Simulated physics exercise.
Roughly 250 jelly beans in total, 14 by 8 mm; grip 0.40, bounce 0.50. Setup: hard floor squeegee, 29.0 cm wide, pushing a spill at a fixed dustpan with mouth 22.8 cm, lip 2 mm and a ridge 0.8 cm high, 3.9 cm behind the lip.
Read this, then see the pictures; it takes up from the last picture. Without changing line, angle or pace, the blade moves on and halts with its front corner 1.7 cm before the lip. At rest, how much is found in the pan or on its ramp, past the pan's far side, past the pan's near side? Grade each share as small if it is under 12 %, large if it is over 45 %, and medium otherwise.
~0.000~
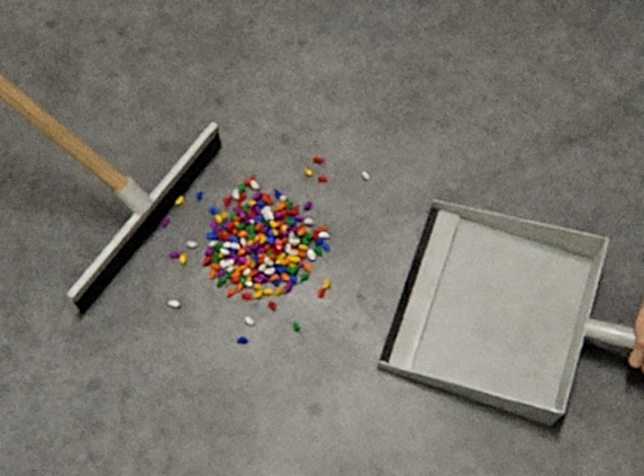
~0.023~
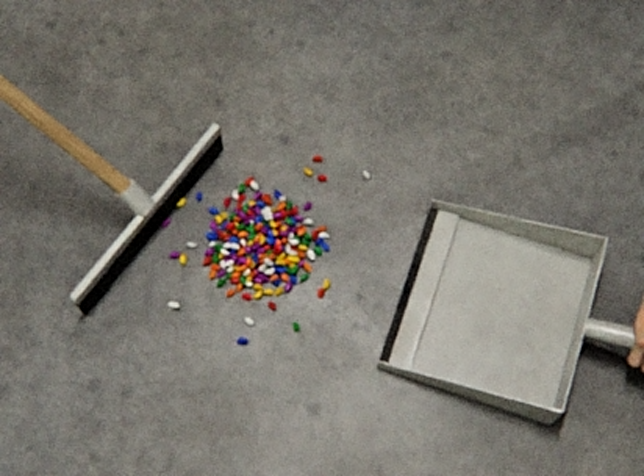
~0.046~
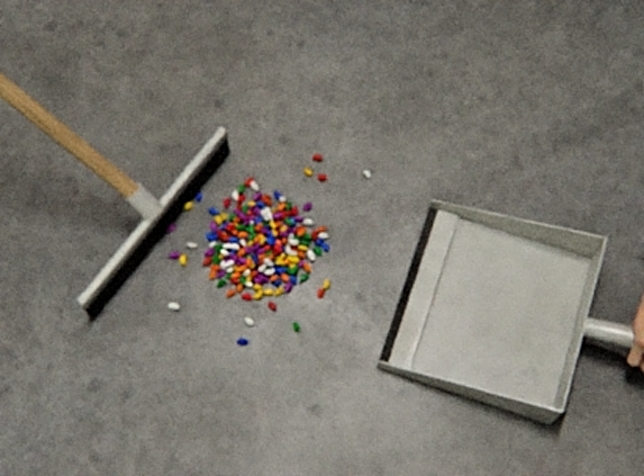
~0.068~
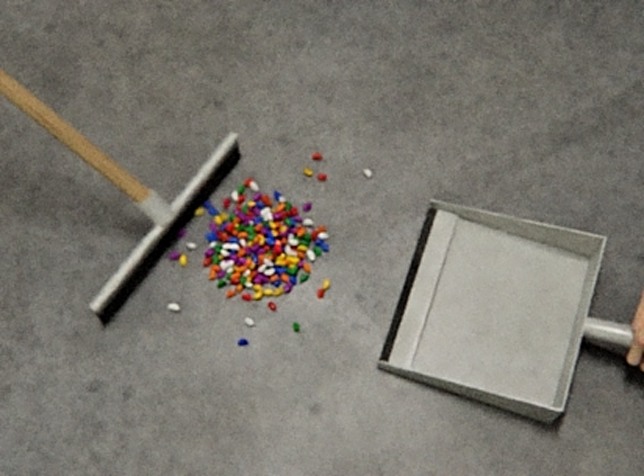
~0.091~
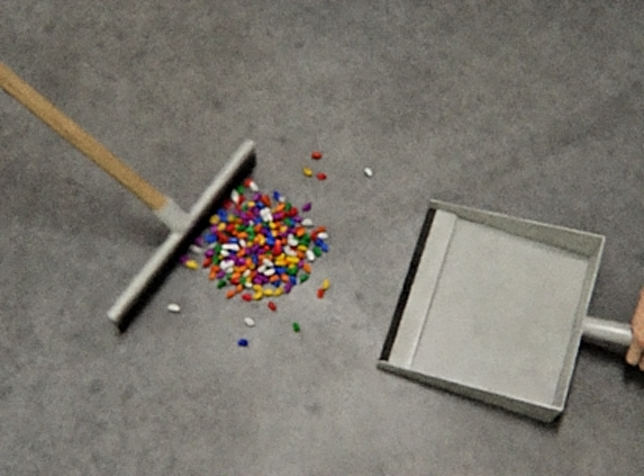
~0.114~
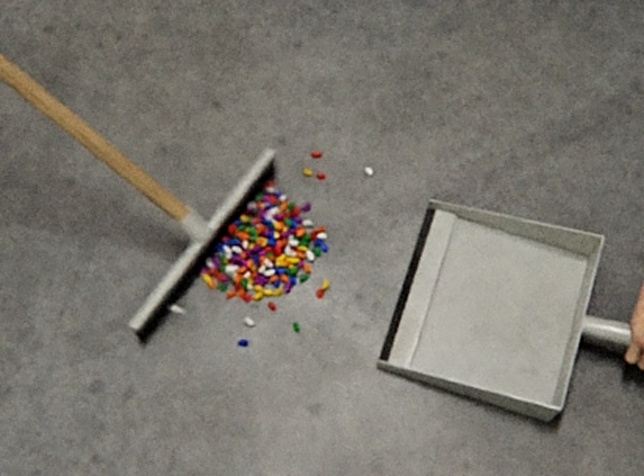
In the pan or on its ramp: Large; past the pan's far side: Small; past the pan's near side: Medium.
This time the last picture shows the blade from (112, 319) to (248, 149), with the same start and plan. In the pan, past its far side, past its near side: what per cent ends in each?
Per cent by place - pan 35, far side 5, near side 20.
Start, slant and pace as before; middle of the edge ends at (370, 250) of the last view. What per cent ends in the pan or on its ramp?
That would come to near 45 percent.
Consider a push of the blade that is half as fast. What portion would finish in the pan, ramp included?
I'd put it at roughly 25 per cent.
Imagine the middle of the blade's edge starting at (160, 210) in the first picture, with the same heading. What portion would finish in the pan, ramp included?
Estimate: ~ 45 %.
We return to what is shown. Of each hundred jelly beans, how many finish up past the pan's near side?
About 20 per cent.
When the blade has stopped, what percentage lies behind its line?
Roughly 5 per cent of it.
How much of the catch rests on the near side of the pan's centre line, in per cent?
Roughly 70 percent.
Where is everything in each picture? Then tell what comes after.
The first frame shows blade from (74, 297) to (214, 129), moved 0.0 cm, 0 of the pieces shifted so far; middle of the pieces at (262, 244); pan at (503, 317).
The second frame shows blade from (76, 299) to (216, 131), moved 0.4 cm, 0 of the pieces shifted so far; middle of the pieces at (262, 245).
The third frame shows blade from (84, 303) to (223, 135), moved 1.4 cm, 4 of the pieces shifted so far; middle of the pieces at (262, 245).
The fourth frame shows blade from (97, 309) to (234, 140), moved 3.1 cm, 5 of the pieces shifted so far; middle of the pieces at (262, 246).
The fifth frame shows blade from (114, 317) to (250, 147), moved 5.5 cm, 15 of the pieces shifted so far; middle of the pieces at (262, 246).
The sixth frame shows blade from (136, 327) to (271, 156), moved 8.5 cm, 135 of the pieces shifted so far; middle of the pieces at (263, 247); pan at (501, 315). Its pace works out near 1.33 m/s, heading 5 degrees towards the viewer's side.
After 0.20 s, middle of the blade 14 cm from the lip; 0 % over the lip, far side 0 %, near side 5 %.
After 0.26 s, middle of the blade 7 cm from the lip; 0 % over the lip, far side 0 %, near side 15 %.
After 0.46 s, middle of the blade 6 cm from the lip; 55 % over the lip, far side 5 %, near side 20 %.
By 2.4 s all is still; pan 50 %, far side 5 %, near side 20 %, in front of the lip or behind the blade 25 %.
